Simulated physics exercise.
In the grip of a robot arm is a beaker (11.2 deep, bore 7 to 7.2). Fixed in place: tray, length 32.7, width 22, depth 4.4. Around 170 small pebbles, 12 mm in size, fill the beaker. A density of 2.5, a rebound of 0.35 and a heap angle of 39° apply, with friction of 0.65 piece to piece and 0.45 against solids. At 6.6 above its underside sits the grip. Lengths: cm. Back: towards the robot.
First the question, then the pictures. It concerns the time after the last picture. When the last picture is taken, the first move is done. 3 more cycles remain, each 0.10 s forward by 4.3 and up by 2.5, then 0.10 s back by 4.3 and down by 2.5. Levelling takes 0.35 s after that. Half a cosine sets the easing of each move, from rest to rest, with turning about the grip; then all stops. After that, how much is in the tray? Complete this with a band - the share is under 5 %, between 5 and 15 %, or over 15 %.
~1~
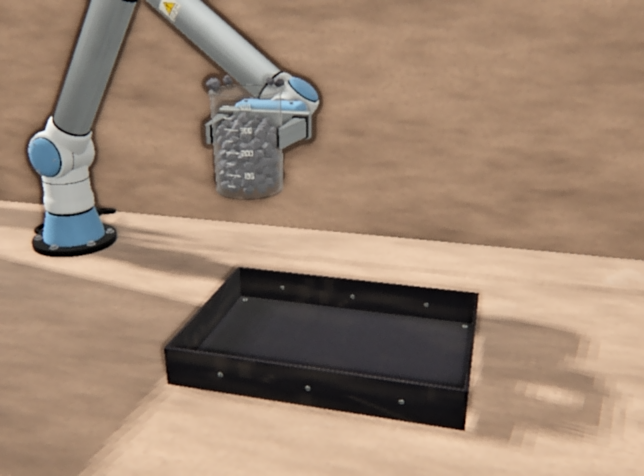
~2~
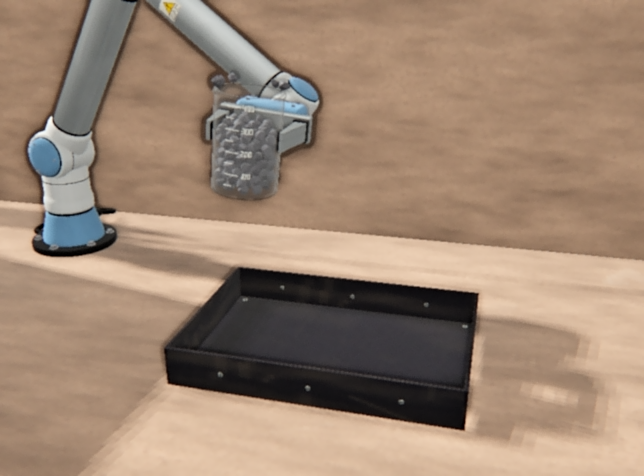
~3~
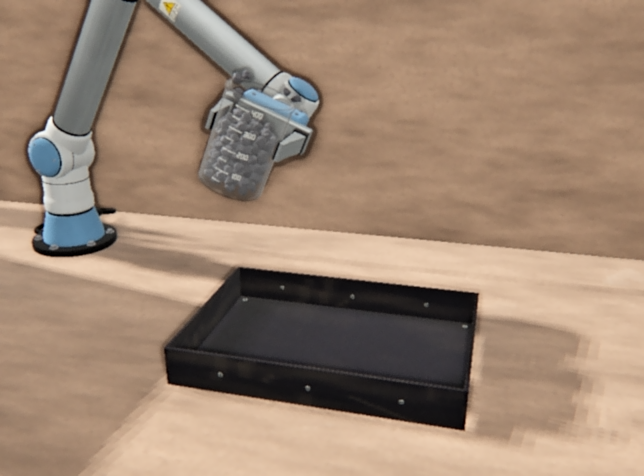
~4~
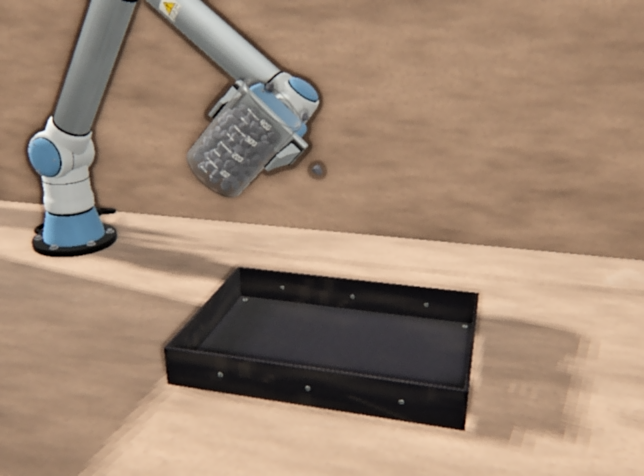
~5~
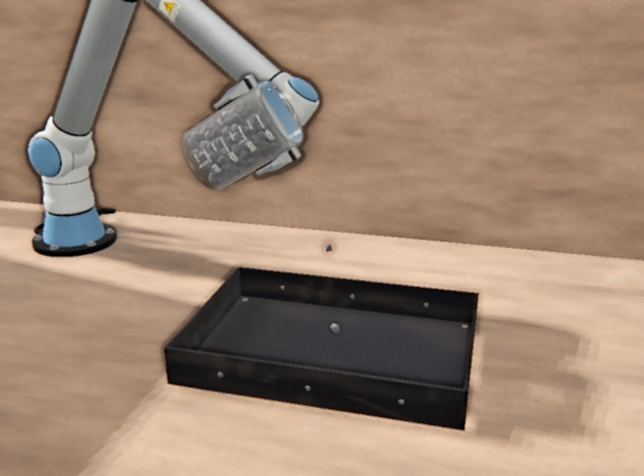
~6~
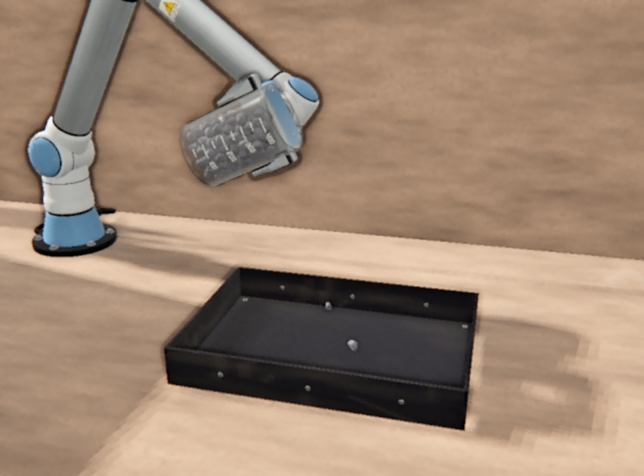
The share is over 15 %.
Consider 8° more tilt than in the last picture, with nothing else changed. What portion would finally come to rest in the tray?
Then something close to 75 in a hundred.
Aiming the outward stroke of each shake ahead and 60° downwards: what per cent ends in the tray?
It comes to around 5 percent.
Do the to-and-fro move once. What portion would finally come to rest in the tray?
Near 40 per cent.
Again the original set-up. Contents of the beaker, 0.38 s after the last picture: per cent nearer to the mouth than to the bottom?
Roughly 85 per cent.
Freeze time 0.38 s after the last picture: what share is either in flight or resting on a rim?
I'd reckon close to 7 per cent.
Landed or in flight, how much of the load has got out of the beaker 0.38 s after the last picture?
35 %.
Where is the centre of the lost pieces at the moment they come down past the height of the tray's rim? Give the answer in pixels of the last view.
Near (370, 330).
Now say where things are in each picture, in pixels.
Beaker middle at (248, 143), level; upper third of the load around (246, 133), from x 215 to 280, top at y 80; 173 in the beaker, in the first picture.
Beaker middle at (247, 143), tilted 6° forward; upper third of the load around (245, 133), from x 220 to 285, top at y 80, in the second picture.
Beaker middle at (245, 142), tilted 22° forward; upper third of the load around (244, 132), from x 210 to 295, top at y 75, in the third picture.
Beaker middle at (242, 140), tilted 42° forward; upper third of the load around (241, 130), from x 200 to 315, top at y 85; 171 in the beaker, 2 in flight or on a rim, in the fourth picture.
Beaker middle at (241, 138), tilted 58° forward; upper third of the load around (234, 127), from x 195 to 335, top at y 110; 171 in the beaker, 1 in the tray, 1 in flight or on a rim, in the fifth picture.
Beaker middle at (240, 137), tilted 64° forward; upper third of the load around (234, 126), from x 190 to 355, top at y 115; 171 in the beaker, 2 in the tray, in the sixth picture.
Then, 0.38 s later, tilted 64° forward, highest piece 30 above the table; 110 in the beaker, 51 in the tray, 12 in flight or on a rim.
Then, 0.76 s later, tilted 36° forward, highest piece 29 above the table; 92 in the tray, 75 in the beaker, 1 on the table or floor, 5 in flight or on a rim.
Then, 1.15 s later, level, highest piece 27 above the table; 96 in the tray, 75 in the beaker, 2 on the table or floor.
Then, 2.20 s later, level, highest piece 27 above the table; 96 in the tray, 75 in the beaker, 2 on the table or floor.
At rest, 96 in the tray, 75 in the beaker, 2 on the table or floor. That is 55 % in the tray.
